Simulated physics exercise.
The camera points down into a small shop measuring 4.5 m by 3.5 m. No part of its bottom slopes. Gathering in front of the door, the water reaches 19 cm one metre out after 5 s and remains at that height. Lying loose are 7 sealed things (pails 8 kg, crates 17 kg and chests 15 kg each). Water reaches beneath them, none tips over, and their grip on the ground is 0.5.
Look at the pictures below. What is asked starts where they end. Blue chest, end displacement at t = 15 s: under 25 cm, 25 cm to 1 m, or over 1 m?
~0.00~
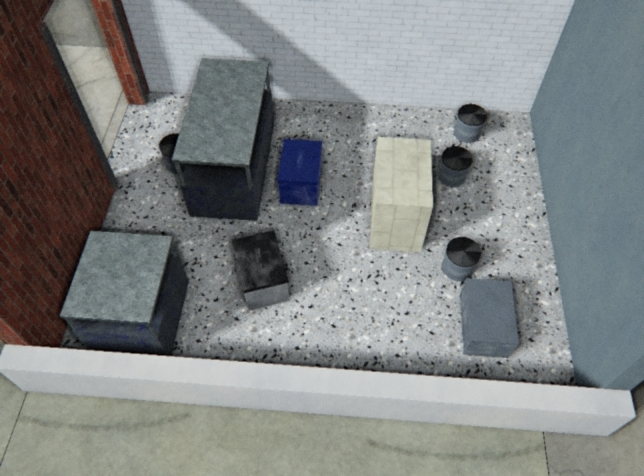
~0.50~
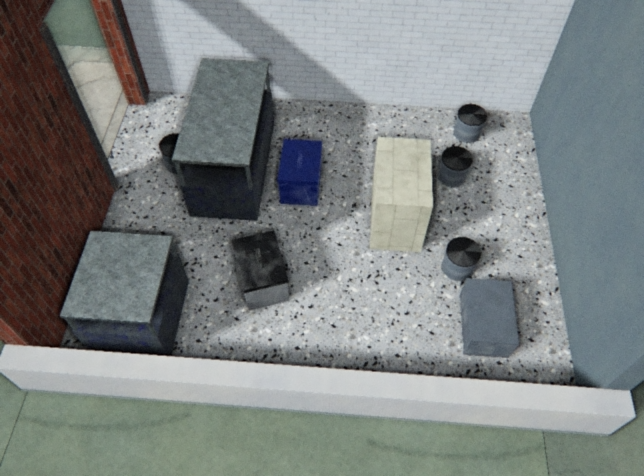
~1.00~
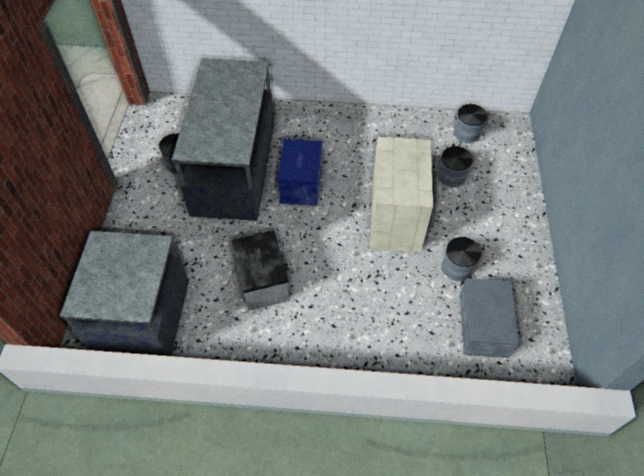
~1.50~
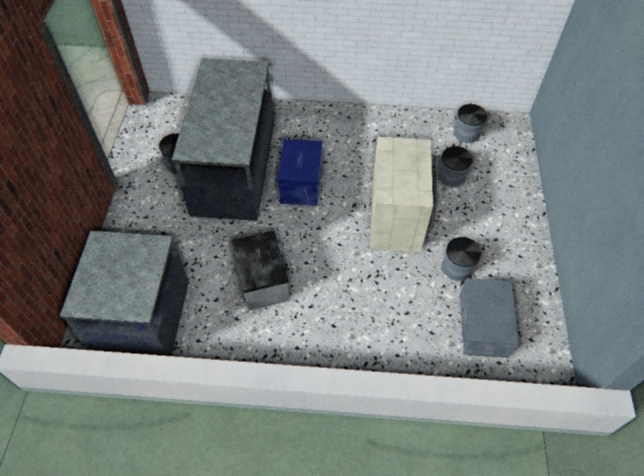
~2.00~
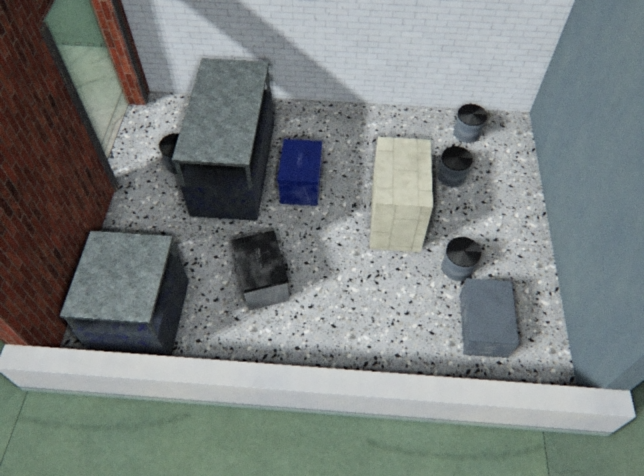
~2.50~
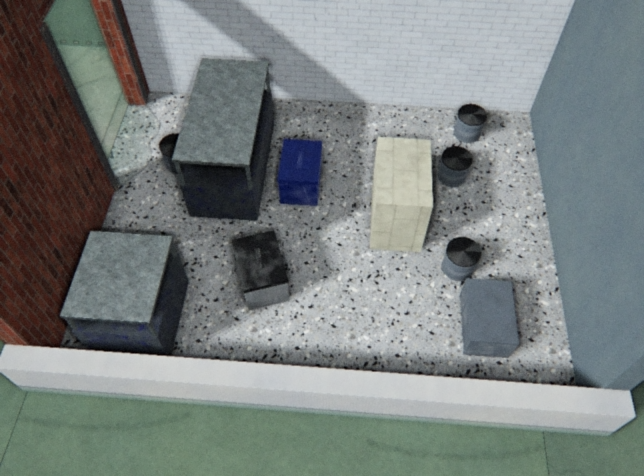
Under 25 cm.
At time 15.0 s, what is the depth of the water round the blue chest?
Near 5 cm deep.
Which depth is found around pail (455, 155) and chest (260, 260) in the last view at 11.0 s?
Depths: Near 3 cm, then near 5 cm.
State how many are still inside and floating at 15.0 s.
The number is 4.
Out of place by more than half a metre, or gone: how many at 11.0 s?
By my tally, 2.
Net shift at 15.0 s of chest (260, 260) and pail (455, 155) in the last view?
200 cm and 10 cm respectively.
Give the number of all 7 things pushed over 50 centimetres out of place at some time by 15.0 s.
4 of them.
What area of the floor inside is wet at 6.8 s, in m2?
About 7.0 m2.
After 3.5 s the blue chest is near (300, 160), 0.0 m from its start, aground; 0 afloat.
After 6.8 s the blue chest is near (300, 160), 0.0 m from its start, aground; 0 afloat.
After 11.0 s the blue chest is near (300, 160), 0.0 m from its start, aground; 0 afloat.
After 15.0 s the blue chest is near (300, 160), 0.0 m from its start, aground; 4 afloat.
